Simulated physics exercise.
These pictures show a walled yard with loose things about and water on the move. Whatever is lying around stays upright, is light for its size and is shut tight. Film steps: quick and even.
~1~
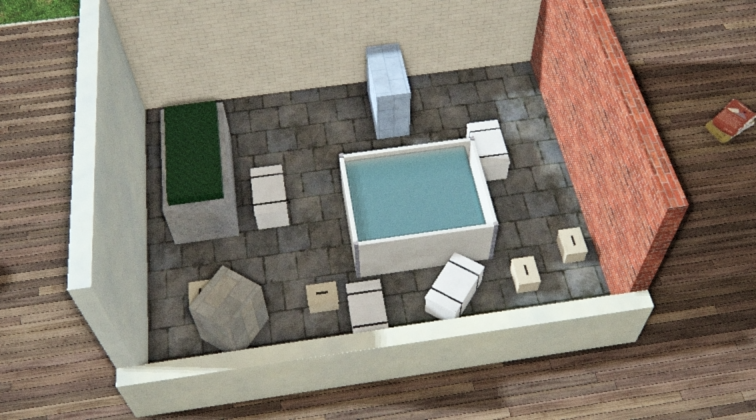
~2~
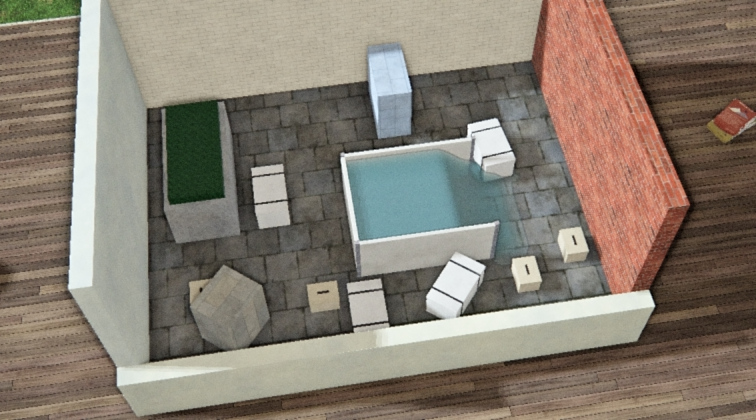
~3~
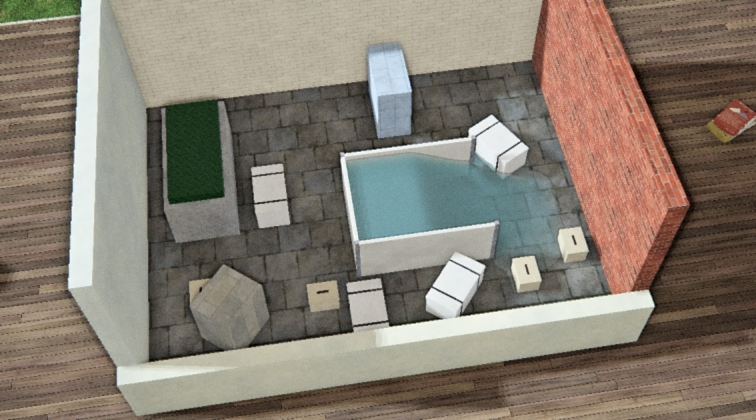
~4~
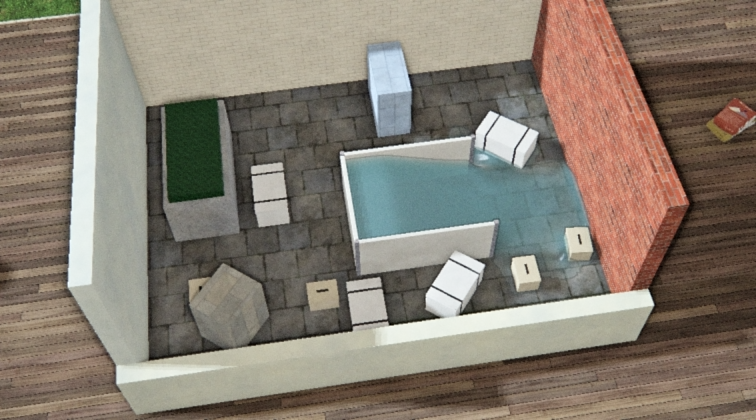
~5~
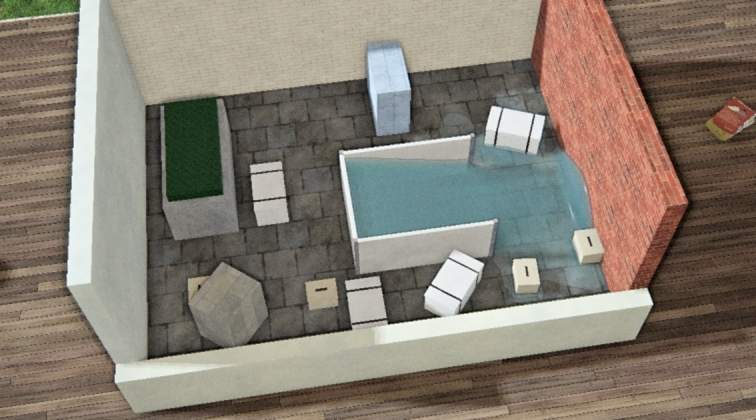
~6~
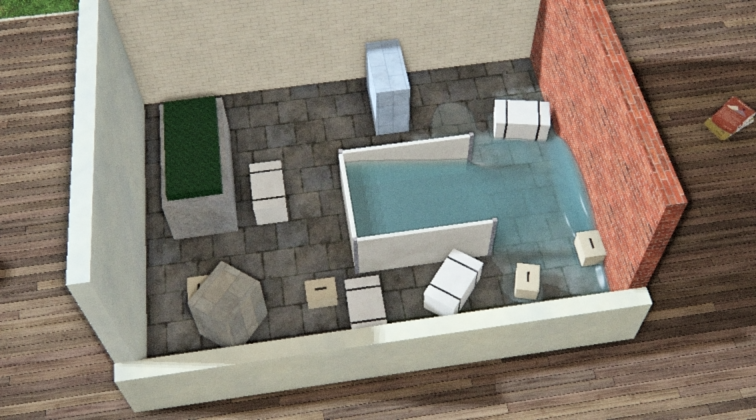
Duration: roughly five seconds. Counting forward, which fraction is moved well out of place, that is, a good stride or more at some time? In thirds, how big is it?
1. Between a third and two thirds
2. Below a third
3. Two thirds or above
(3) Two thirds or above.
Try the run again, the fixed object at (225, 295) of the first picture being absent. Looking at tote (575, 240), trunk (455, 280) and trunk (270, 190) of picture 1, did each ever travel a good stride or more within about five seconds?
One at a time: The first traveled far, the second traveled far, the third remained nearby.
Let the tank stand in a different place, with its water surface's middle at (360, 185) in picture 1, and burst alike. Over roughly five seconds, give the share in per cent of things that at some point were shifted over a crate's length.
Near 80 in a hundred.
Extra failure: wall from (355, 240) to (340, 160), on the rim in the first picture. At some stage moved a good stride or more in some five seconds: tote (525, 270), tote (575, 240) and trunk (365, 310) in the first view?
First below the mark, then below the mark, then over the mark.
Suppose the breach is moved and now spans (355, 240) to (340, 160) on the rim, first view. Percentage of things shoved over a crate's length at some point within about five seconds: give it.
Roughly 60 %.
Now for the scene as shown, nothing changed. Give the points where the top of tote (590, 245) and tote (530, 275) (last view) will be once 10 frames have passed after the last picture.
(482, 287) and (489, 261).
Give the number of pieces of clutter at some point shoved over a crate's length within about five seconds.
6.
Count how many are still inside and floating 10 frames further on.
Count: 2.
A moment on, 2 of 8 are well off their spots; 1 afloat.
Next, 2 of 8 are well off their spots; 2 afloat.
Later, 6 of 8 are well off their spots; 3 afloat.
In the end, 5 of 8 are well off their spots, and 6 have been at some point; 5 afloat.
